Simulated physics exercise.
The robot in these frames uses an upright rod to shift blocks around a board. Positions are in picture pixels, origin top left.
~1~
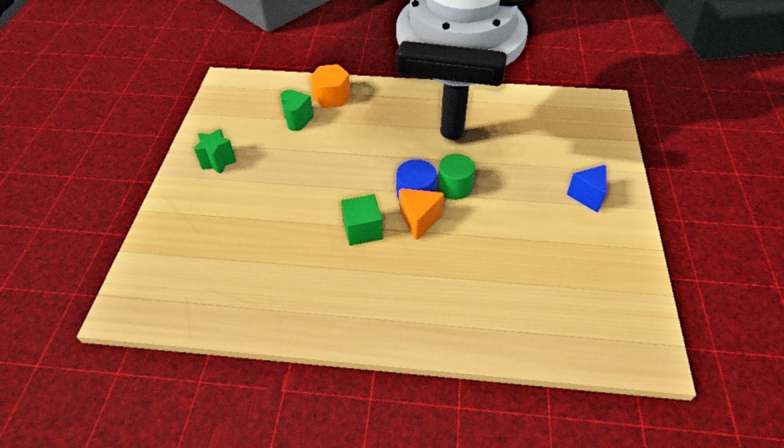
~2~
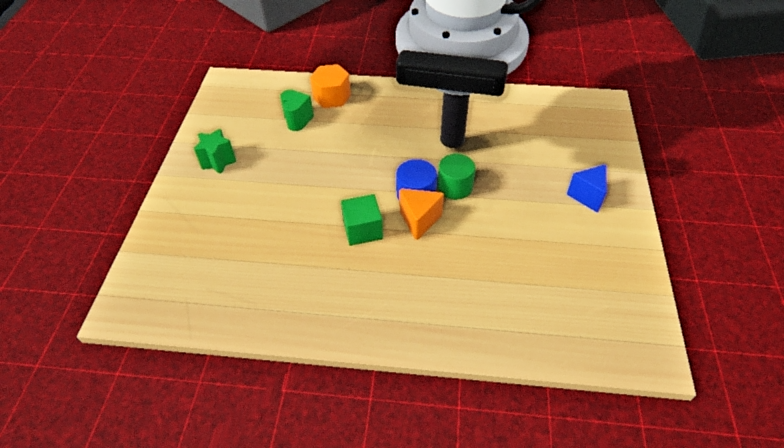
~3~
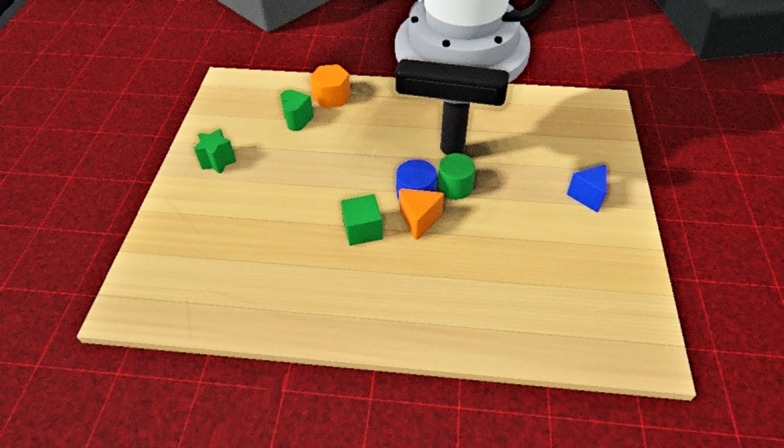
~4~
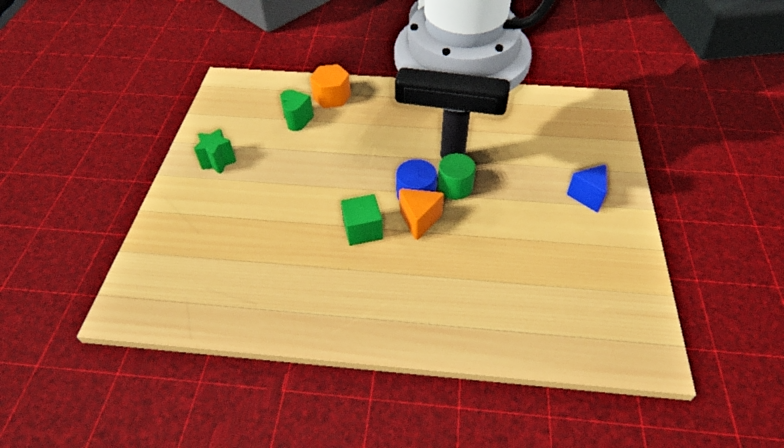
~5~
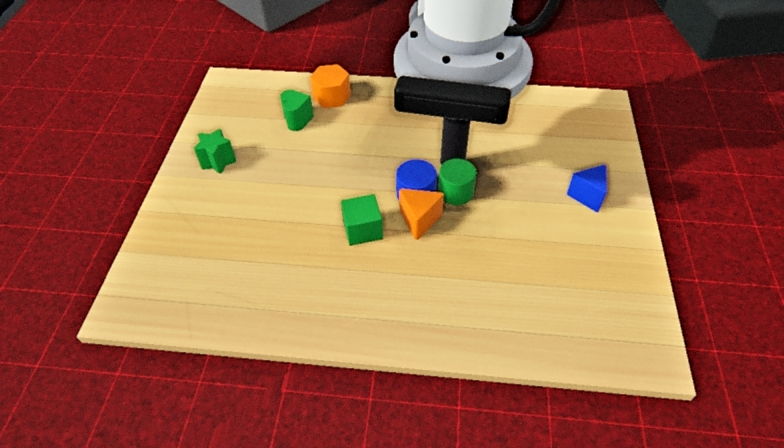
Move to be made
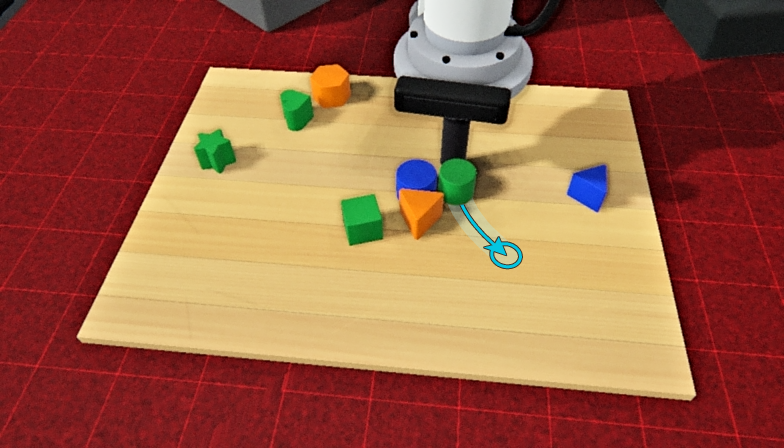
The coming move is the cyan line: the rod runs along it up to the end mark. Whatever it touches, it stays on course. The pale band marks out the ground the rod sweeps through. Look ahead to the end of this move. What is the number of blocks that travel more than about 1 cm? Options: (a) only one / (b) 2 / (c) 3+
a - only one.
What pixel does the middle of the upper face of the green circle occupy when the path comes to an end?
So, by the moment the path ends, you'll find the top centre of the green circle at (475, 244).
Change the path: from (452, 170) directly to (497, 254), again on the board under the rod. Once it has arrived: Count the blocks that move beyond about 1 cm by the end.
Moved: Just one.
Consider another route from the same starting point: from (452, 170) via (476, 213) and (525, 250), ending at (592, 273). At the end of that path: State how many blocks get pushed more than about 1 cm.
Number moved: 1.
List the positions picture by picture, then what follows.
In the first picture, lower end of the rod (452, 132), tops of blocks, blue circle (417, 173), green circle (457, 166).
In the second picture, rod (452, 140), blocks as before.
In the third picture, rod (453, 148), blocks as before.
In the fourth picture, rod (453, 156), blocks as before.
In the fifth picture, rod (453, 163), blue circle (417, 173), green circle (458, 171).
The drawn path runs from (452, 170) by way of (459, 198) and (477, 228) to (506, 255).
What follows on the original path. One third of the way, rod (460, 192); green circle (465, 202).
Two thirds of the way, rod (478, 221); green circle (471, 233).
At the end, rod (508, 249); blue circle not moved; green circle (475, 244).
